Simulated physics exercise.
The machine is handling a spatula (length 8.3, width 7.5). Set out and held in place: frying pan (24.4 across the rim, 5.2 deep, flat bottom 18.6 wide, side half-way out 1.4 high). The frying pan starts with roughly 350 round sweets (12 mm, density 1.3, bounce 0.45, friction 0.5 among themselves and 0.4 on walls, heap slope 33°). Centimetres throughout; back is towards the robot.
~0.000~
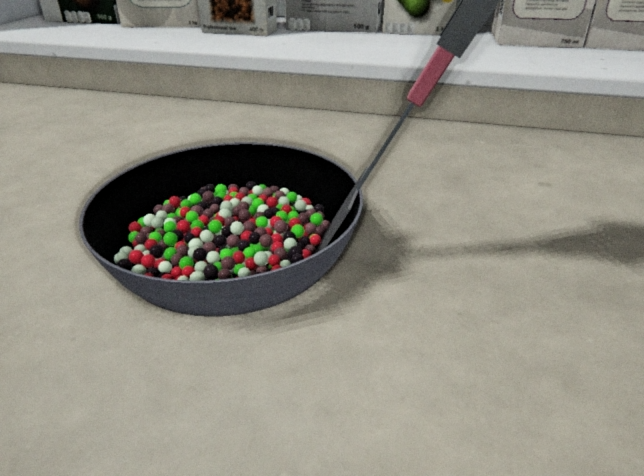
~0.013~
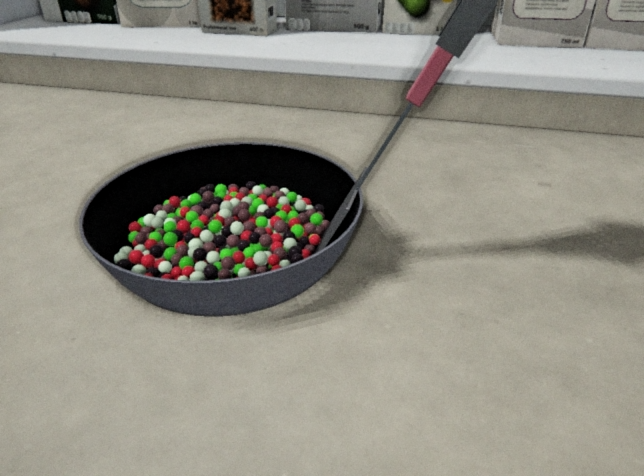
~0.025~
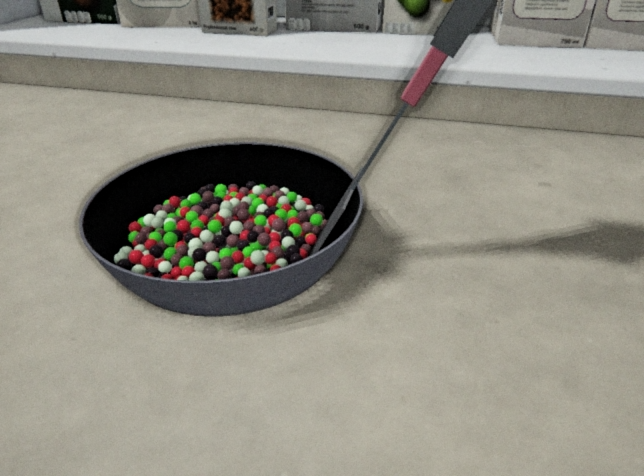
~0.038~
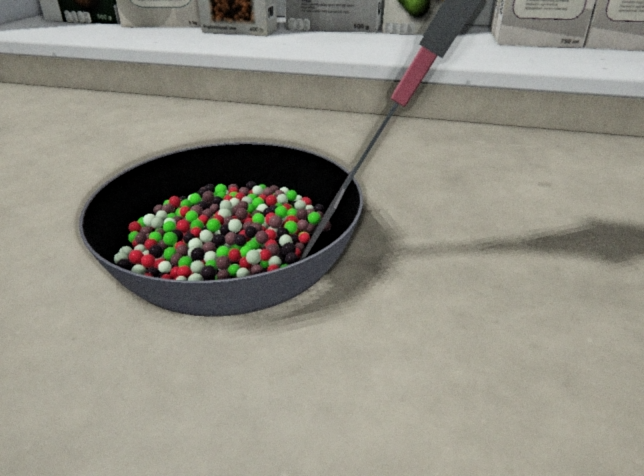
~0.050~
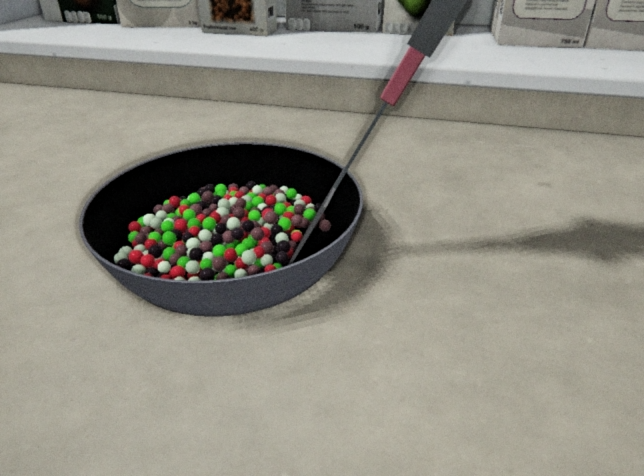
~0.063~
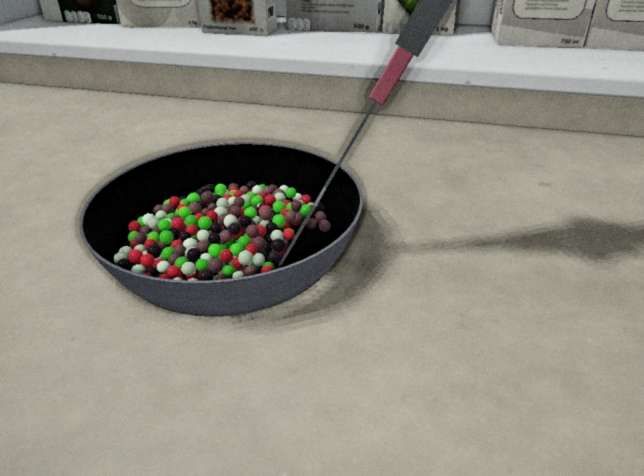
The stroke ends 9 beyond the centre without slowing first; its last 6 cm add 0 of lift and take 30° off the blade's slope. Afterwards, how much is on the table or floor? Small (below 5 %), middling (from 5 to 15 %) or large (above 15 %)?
On the table or floor the share is small, below 5 %.
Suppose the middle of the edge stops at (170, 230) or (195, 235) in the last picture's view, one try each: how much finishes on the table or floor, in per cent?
About 0 and 0 per cent.
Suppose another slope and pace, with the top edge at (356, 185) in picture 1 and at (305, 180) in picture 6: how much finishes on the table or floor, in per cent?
About 5 per cent.
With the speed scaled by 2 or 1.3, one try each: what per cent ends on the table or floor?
About 15 and 5 per cent.
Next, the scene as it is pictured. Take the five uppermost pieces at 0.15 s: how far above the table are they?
About 4 cm.
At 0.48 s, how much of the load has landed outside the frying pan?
Roughly 2 per cent.
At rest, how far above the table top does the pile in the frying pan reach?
Roughly 6.0 cm.
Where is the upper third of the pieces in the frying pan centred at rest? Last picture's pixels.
Around (148, 201).
By 0.15 s, sloping 63°, highest piece 5 above the table; 349 in the frying pan.
By 0.23 s, sloping 53°, highest piece 6 above the table; 349 in the frying pan.
By 0.48 s, sloping 33°, highest piece 6 above the table; 340 in the frying pan, 8 on the table or floor, 1 on the blade or in flight.
By 1.53 s, sloping 33°, highest piece 6 above the table; 340 in the frying pan, 9 on the table or floor.
Final count, 340 in the frying pan, 9 on the table or floor. That is 3 % on the table or floor.
